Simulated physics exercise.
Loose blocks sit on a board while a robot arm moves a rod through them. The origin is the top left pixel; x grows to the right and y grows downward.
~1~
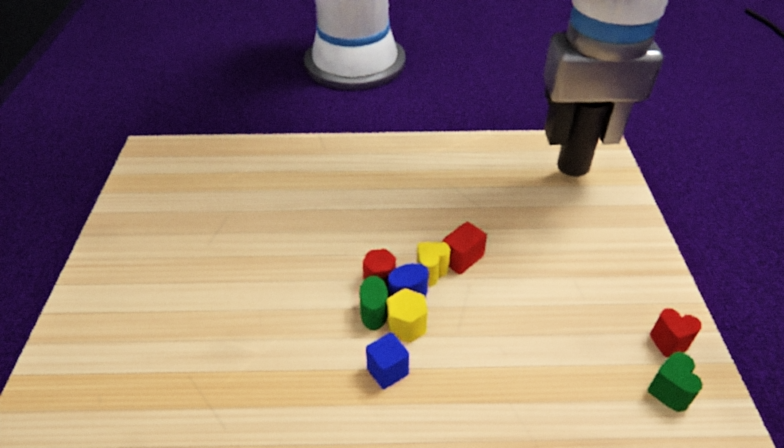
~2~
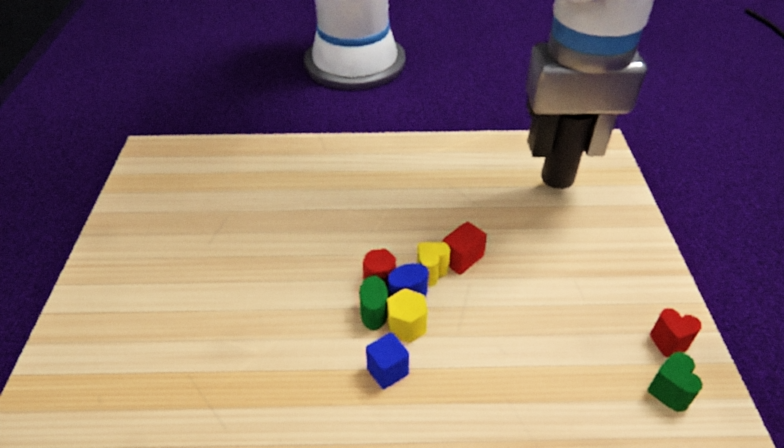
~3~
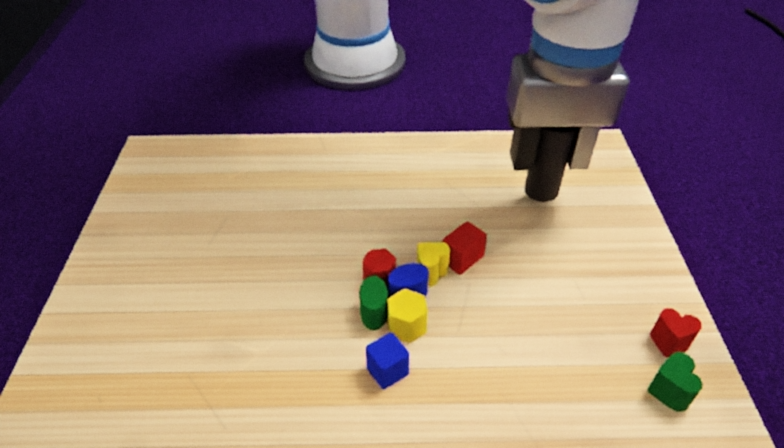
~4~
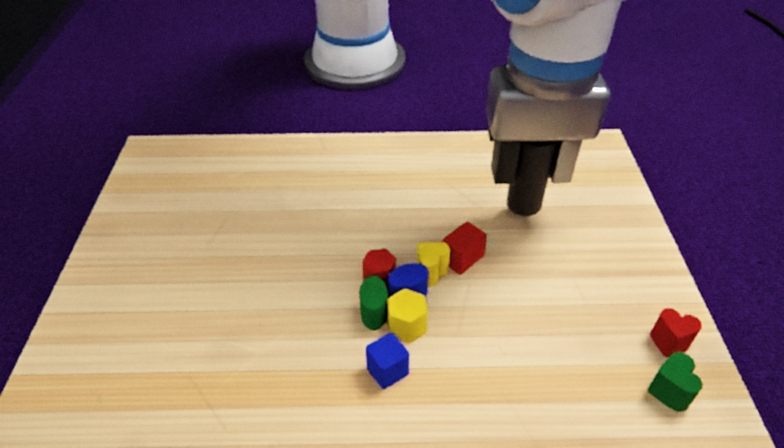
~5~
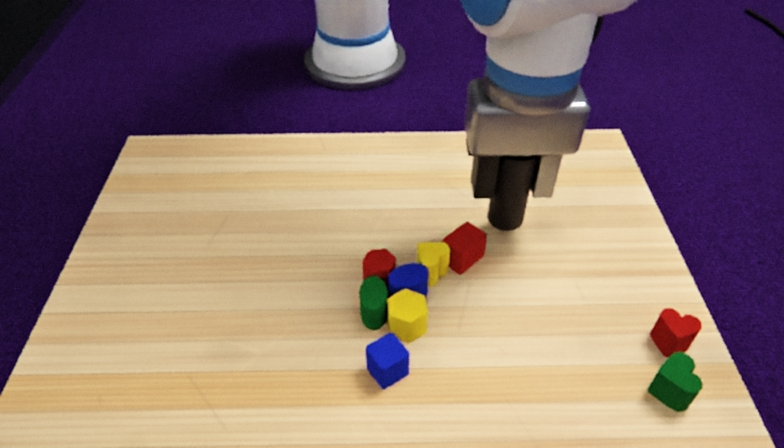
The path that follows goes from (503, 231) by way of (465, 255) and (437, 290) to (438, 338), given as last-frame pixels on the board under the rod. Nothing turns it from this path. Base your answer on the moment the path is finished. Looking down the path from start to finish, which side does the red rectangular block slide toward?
It moves over to the right.
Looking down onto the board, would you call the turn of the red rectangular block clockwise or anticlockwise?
It twists with the clock when seen from above.
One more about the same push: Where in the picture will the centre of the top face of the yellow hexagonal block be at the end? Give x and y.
Its top middle: (398, 323).
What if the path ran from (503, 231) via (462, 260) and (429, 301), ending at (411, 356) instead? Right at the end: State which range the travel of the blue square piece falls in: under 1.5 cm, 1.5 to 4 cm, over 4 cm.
Overall it shifts between 1.5 and 4 cm.
What follows on the original path. One third of the way, rod (466, 243); red hexagonal block (374, 260); yellow hexagonal block (405, 308), turned 15° anticlockwise; blue elliptical block (403, 281), turned 20° clockwise; yellow heart (405, 259), turned 90° anticlockwise; red rectangular block (429, 243), turned 45° clockwise.
Two thirds of the way, rod (438, 278); red hexagonal block (360, 263), turned 25° clockwise; yellow hexagonal block (405, 309), turned 15° anticlockwise; blue elliptical block (402, 282), turned 20° clockwise; yellow heart (390, 260), turned 110° anticlockwise; red rectangular block (408, 243), turned 70° clockwise.
At the end, rod (439, 326); red hexagonal block (360, 263), turned 25° clockwise; yellow hexagonal block (398, 323), turned 20° anticlockwise; blue elliptical block (395, 287), turned 55° clockwise; yellow heart (390, 260), turned 110° anticlockwise; red rectangular block (408, 243), turned 70° clockwise.
